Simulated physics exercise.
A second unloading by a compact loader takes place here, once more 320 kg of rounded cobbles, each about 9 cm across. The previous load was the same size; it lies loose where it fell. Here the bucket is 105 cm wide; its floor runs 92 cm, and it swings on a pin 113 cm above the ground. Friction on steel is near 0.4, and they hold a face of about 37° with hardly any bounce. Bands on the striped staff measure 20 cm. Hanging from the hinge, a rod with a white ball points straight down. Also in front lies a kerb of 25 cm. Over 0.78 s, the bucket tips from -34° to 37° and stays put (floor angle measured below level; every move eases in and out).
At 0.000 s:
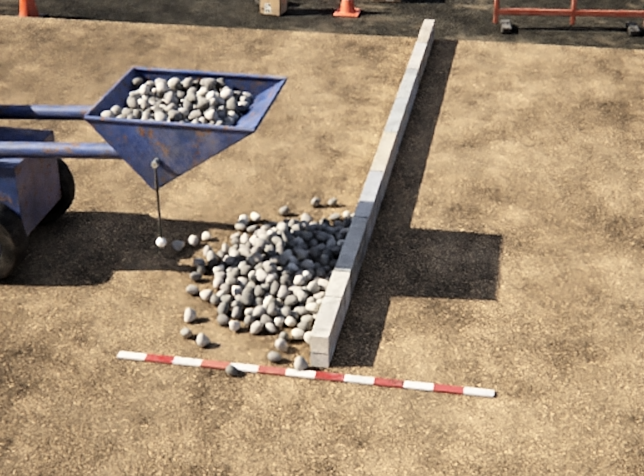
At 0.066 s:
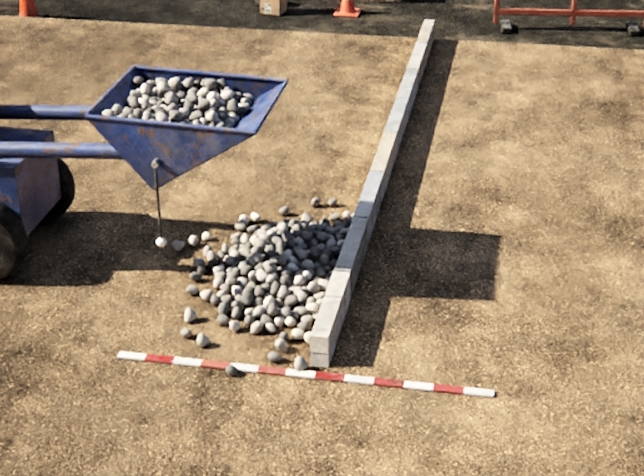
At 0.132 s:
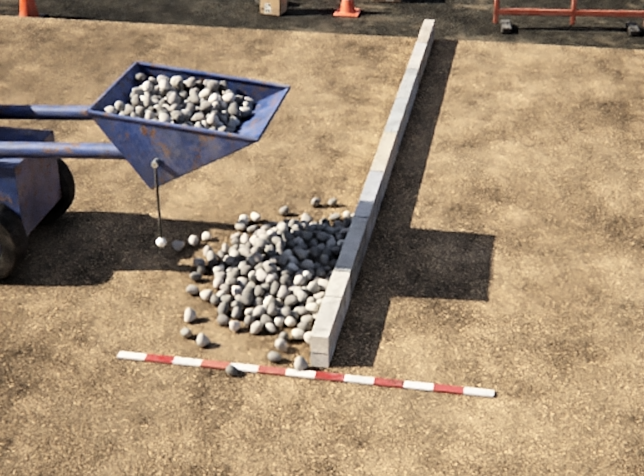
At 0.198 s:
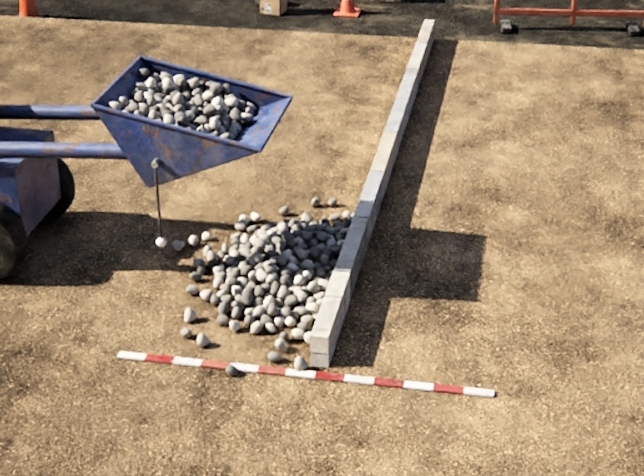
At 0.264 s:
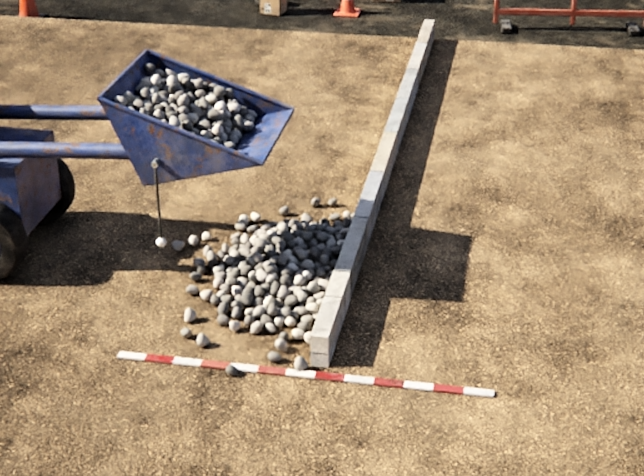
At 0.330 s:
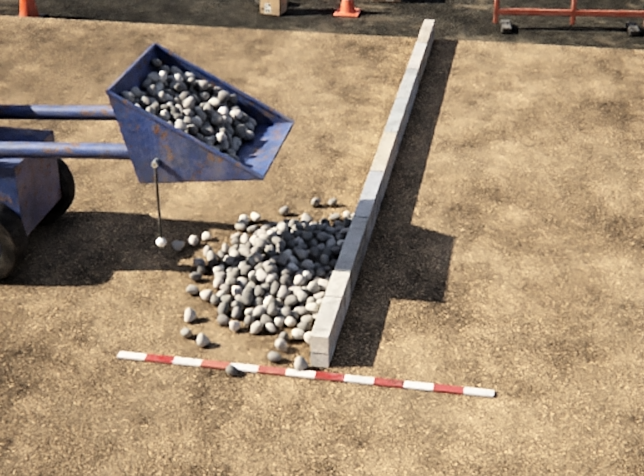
We see a blue bucket of rounded grey stones above a loose pile beside a pale kerb; the bucket gradually swings, its right-hand lip lowering and its left side rising, while its shadow shortens across the sandy ground.
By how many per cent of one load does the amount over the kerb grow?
It grows by about 2 per cent of one load.
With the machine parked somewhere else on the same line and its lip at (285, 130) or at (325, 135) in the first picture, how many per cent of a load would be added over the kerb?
About 15 per cent from the first spot and 55 per cent from the second.
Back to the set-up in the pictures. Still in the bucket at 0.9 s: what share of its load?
Roughly 85 per cent is still inside.
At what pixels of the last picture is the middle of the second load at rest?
Their centre rests close to (298, 251).
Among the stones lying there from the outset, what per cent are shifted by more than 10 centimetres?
Roughly 10 percent.
After 0.6 s the floor is at 25°; in per cent of one load, 100 in the bucket, 100 on this side of the kerb; the foremost stones are at (336, 271).
After 0.9 s the floor is at 37°; in per cent of one load, 83 in the bucket, 117 on this side of the kerb; the foremost stones are at (336, 271).
After 1.2 s the floor is at 37°; in per cent of one load, 26 in the bucket, 174 on this side of the kerb; the foremost stones are at (332, 266).
After 3.9 s the floor is at 37°; in per cent of one load, 0 in the bucket, 198 on this side of the kerb, 2 over the kerb; the foremost stones are at (395, 255). Net gain over the kerb, 2.
